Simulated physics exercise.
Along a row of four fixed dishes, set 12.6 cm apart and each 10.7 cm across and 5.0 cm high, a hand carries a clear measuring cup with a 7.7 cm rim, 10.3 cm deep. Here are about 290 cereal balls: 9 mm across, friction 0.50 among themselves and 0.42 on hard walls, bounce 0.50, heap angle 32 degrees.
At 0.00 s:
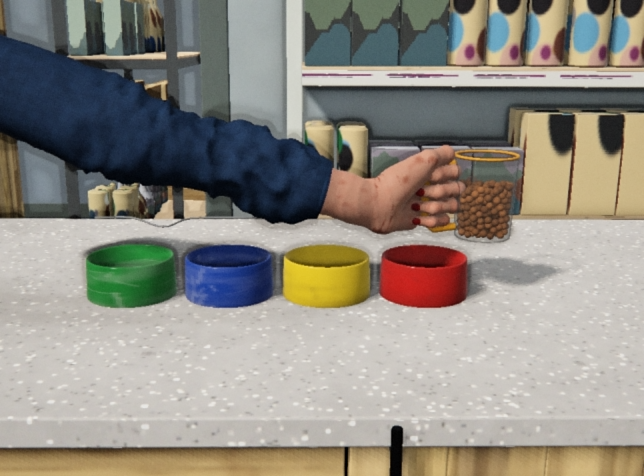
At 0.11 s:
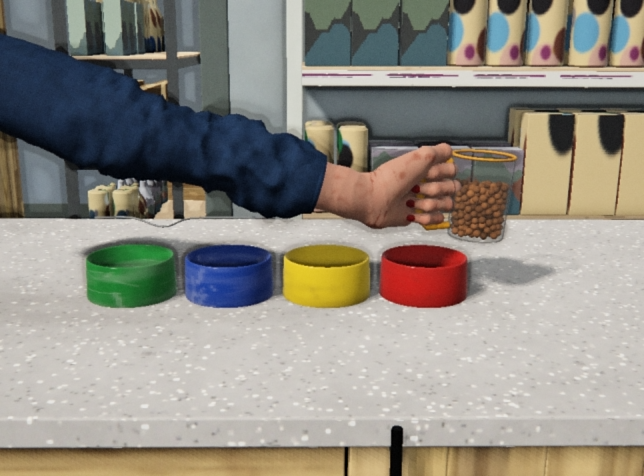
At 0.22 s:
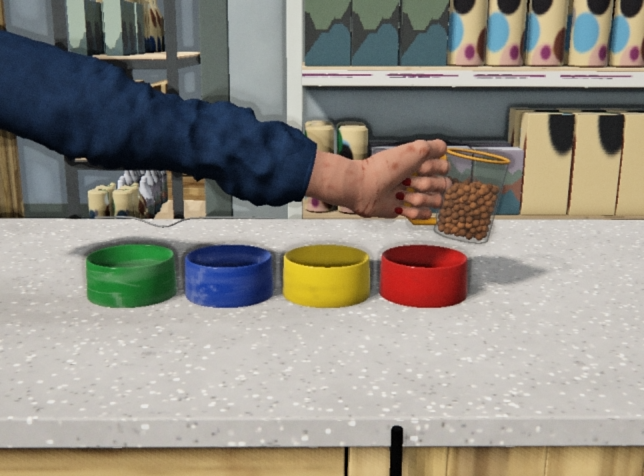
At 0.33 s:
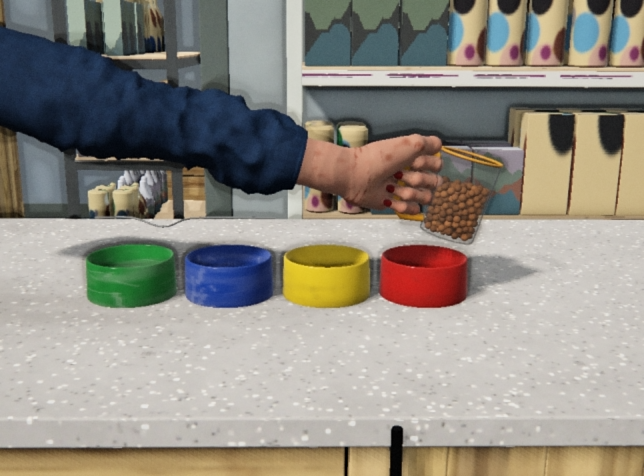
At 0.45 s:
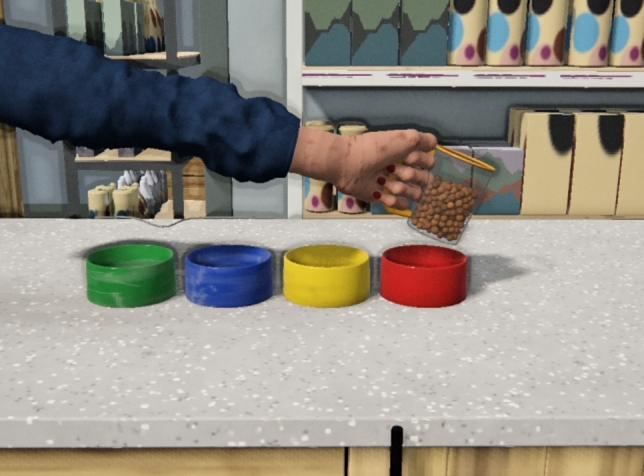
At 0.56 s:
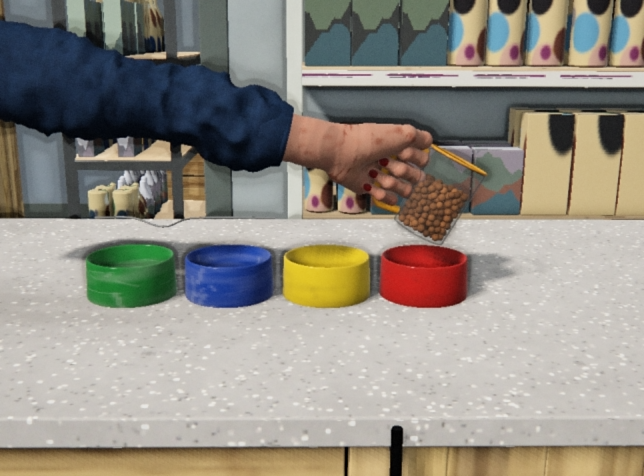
An arm in a dark blue sleeve reaches in from the left over a speckled pale counter, seen from the front in a shop with stocked shelves behind. The hand holds a clear cup with a yellow rim and small brown balls inside, above a row of green, blue, yellow and red dishes, left to right. The hand draws the cup a short way left, steadily tilting it rightward, while the camera stays still.
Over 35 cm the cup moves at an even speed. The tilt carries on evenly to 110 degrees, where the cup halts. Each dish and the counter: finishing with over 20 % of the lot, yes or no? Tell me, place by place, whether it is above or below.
Red dish: Below the mark; blue dish: Below the mark; green dish: Below the mark; yellow dish: Above the mark; counter: Below the mark.
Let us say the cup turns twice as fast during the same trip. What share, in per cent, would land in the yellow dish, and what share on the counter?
Result - yellow: 20; counter: 10.
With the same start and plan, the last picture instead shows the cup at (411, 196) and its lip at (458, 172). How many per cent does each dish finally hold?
Final shares - red 0 %, blue 90 %, green 0 %, yellow 0 %.
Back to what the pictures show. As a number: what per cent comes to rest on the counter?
Near 10 percent, roughly speaking.
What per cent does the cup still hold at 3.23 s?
Approx. 0 % - an estimate.
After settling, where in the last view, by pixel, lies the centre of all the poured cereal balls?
Roughly (317, 281).
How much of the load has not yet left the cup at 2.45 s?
Around 35 per cent of the load.
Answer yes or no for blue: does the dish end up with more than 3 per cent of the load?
Blue - it holds.
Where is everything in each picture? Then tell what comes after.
The first frame shows cup at (484, 196), tilt 0 degrees, lip at (518, 156), moved 0.0 cm; middle of the pieces at (482, 207); red dish at (424, 257); yellow dish at (327, 256); blue dish at (229, 256); green dish at (130, 256).
The second frame shows cup at (480, 196), tilt 3 degrees, lip at (515, 157), moved 0.6 cm; middle of the pieces at (477, 207).
The third frame shows cup at (469, 196), tilt 9 degrees, lip at (508, 161), moved 1.9 cm; middle of the pieces at (466, 207).
The fourth frame shows cup at (459, 196), tilt 15 degrees, lip at (501, 165), moved 3.2 cm; middle of the pieces at (454, 206).
The fifth frame shows cup at (448, 196), tilt 21 degrees, lip at (493, 169), moved 4.6 cm; middle of the pieces at (443, 206).
The sixth frame shows cup at (438, 196), tilt 27 degrees, lip at (485, 174), moved 5.9 cm; middle of the pieces at (432, 205); red dish at (424, 257); yellow dish at (327, 256); blue dish at (229, 256); green dish at (130, 256). Its pace works out near 55 degrees a second; the hand travels 12 cm a second.
Then, at 1.69 s, tilt 89 degrees; cup holds 100 %.
After 2.45 s, tilt 110 degrees; cup holds 35 %, yellow 65 %.
After 3.23 s, tilt 110 degrees; cup holds 0 %, blue 15 %, yellow 80 %.
By 3.9 s all is still; red 0 %, blue 15 %, green 0 %, yellow 80 %, counter 10 %.
